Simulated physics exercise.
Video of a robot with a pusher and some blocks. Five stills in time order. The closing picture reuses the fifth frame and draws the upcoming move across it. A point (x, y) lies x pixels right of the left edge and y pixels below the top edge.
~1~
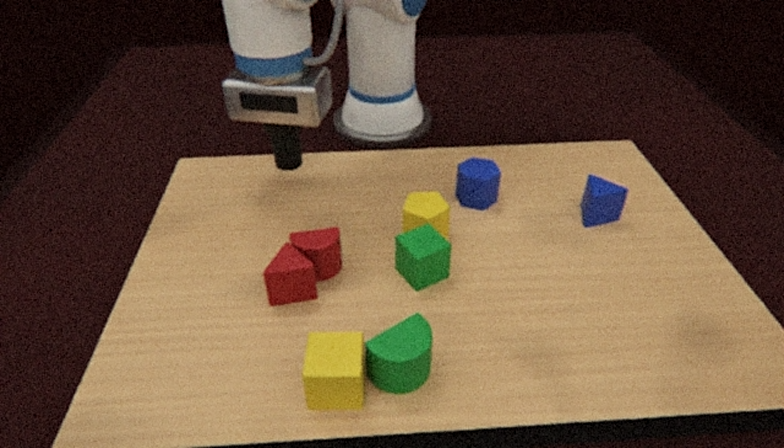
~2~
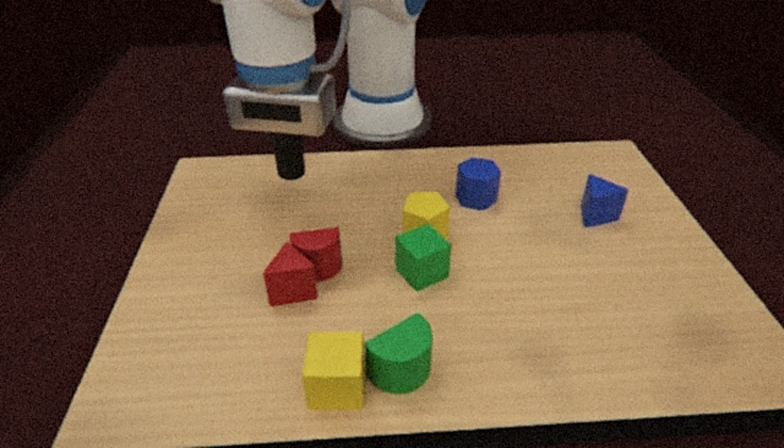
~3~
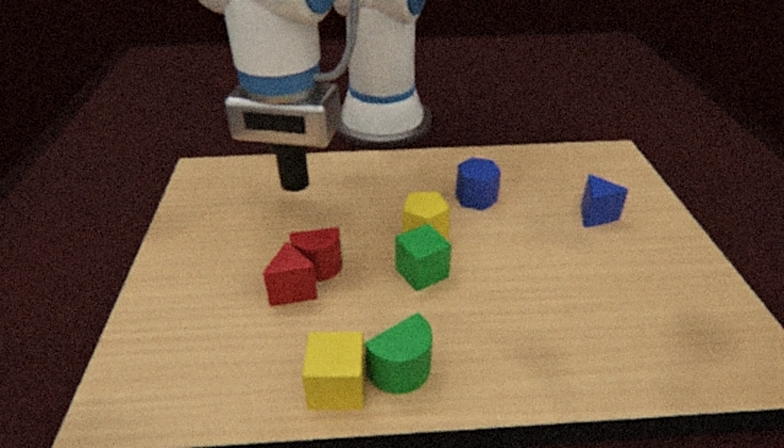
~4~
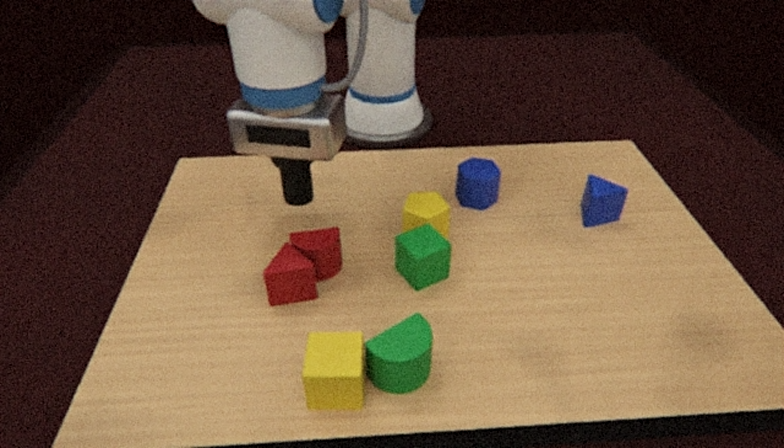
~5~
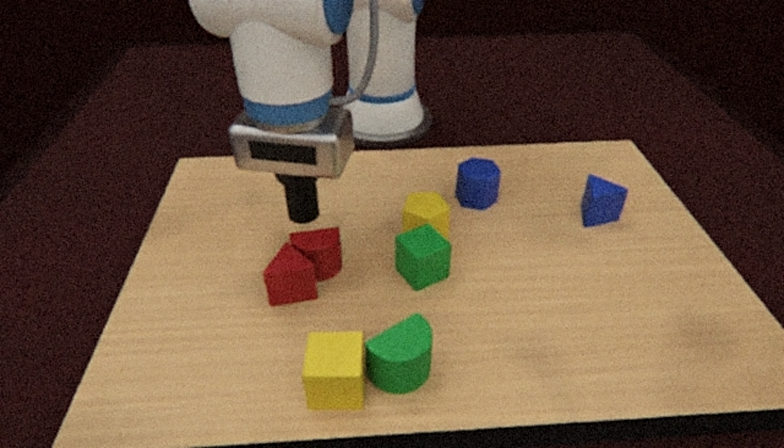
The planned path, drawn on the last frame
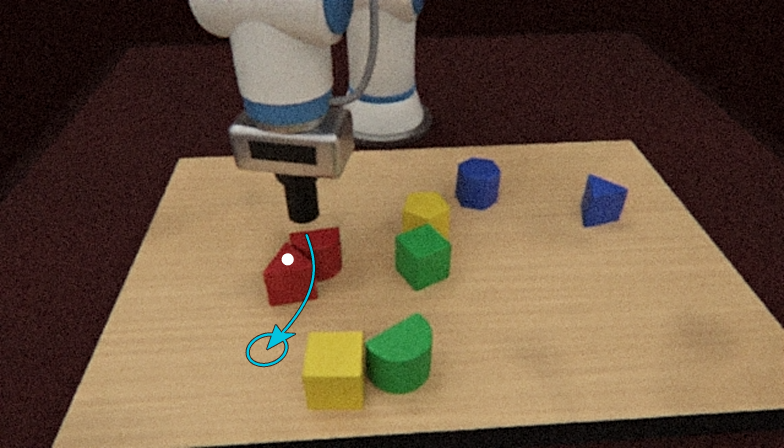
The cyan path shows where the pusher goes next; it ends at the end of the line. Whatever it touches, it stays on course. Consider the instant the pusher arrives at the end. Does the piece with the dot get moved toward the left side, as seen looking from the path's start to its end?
No, that is not how it ends up.
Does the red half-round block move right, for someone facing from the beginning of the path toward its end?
Final answer: No.
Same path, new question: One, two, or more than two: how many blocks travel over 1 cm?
That push would leave two blocks displaced by more than about 1 cm.
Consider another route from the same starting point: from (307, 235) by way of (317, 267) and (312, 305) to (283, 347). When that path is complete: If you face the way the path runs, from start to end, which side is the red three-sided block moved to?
Facing from start to end, it shifts right.
Drawn move, from (307, 235) over (314, 268) and (302, 307) to (267, 349); the dot is on the red three-sided block.
What follows on the original path. One third of the way, pusher at (311, 248); red three-sided block at (282, 268); red half-round block at (321, 255).
Two thirds of the way, pusher at (298, 286); red three-sided block at (262, 284), turned 20° clockwise; red half-round block at (326, 284), turned 60° anticlockwise.
At the end, pusher at (262, 328); red three-sided block at (234, 299), turned 65° clockwise; red half-round block at (326, 284), turned 60° anticlockwise; yellow square still.
